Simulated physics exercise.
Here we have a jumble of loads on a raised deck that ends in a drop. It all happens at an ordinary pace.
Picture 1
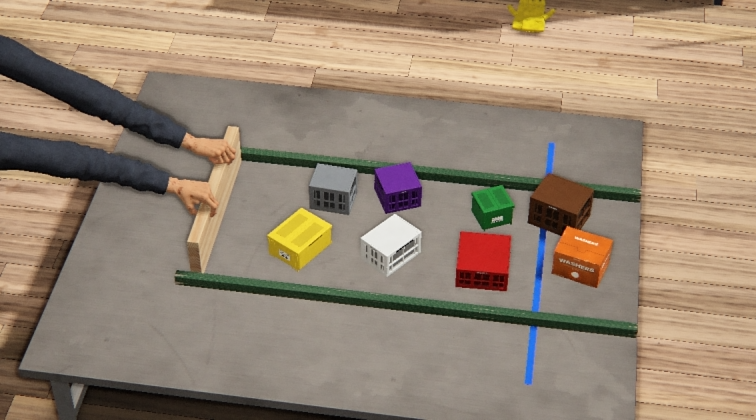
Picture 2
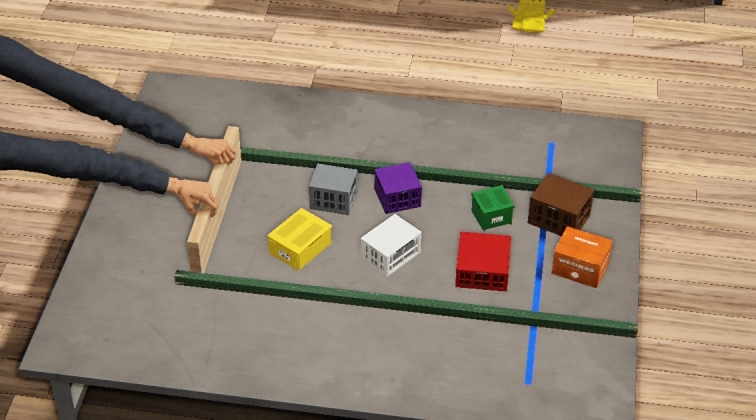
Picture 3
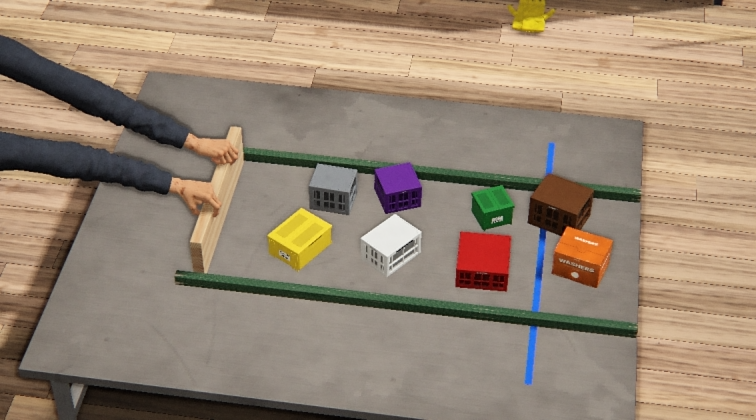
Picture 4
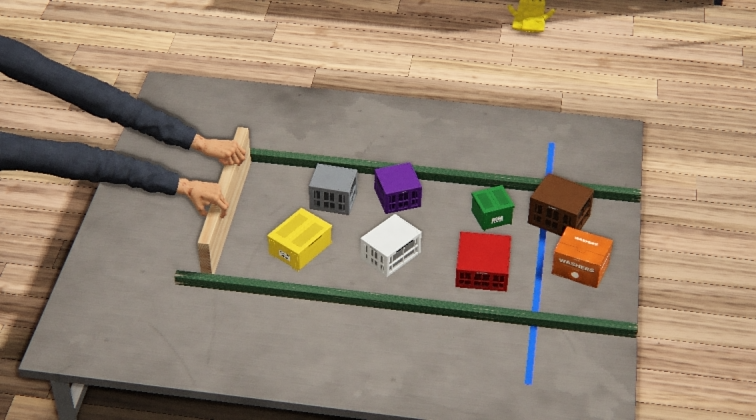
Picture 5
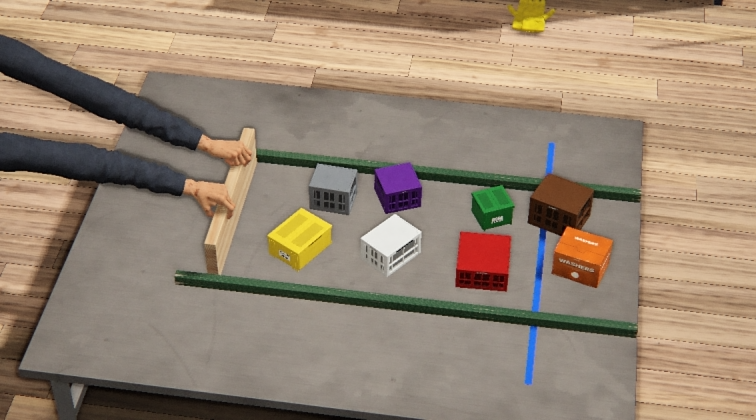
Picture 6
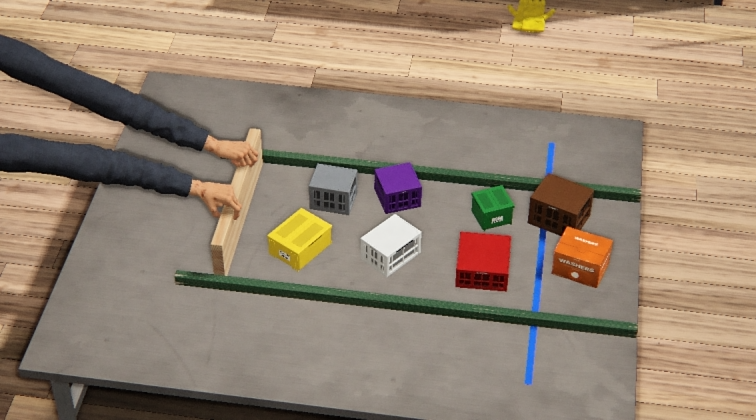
We see two hands slide an upright wooden plank a short way rightward between green rails on a grey table, toward eight small coloured crates and boxes that stay still, some near a blue tape line.
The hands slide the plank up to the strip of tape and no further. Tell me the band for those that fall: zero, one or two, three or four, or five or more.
The number that fall off is three or four.
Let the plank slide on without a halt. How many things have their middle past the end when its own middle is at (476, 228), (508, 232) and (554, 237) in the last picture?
Place by place, 0, 2 and 4.
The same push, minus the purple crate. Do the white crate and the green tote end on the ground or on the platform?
The white crate is kept, the green tote holds on.
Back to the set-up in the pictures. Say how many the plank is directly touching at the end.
In contact: 2.
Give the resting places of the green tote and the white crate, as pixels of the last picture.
The green tote stops around (638, 237); the white crate around (600, 263).
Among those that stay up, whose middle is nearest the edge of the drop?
The green tote.
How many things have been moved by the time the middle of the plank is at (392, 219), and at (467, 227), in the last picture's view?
By then 6, and 8.
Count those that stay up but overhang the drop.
1 of them.
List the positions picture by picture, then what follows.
Orange box (582, 257); brown crate (561, 206); green tote (492, 208); plank (216, 200); tape (541, 253), in the first picture.
Brown crate (561, 207); plank (216, 200), in the second picture.
Green tote (492, 208); red crate (483, 261), in the third picture.
Orange box (582, 257); grey crate (333, 189), in the fourth picture.
Brown crate (561, 207); purple crate (398, 188), in the fifth picture.
Orange box (582, 257); brown crate (561, 207); green tote (492, 208); plank (238, 202); tape (541, 253), in the sixth picture.
Early on, none off yet; orange box at rest near (582, 257); brown crate at rest near (561, 207); green tote at rest near (492, 208).
Finally, the number that fall off is three or four; lost, red crate, brown crate and orange box.
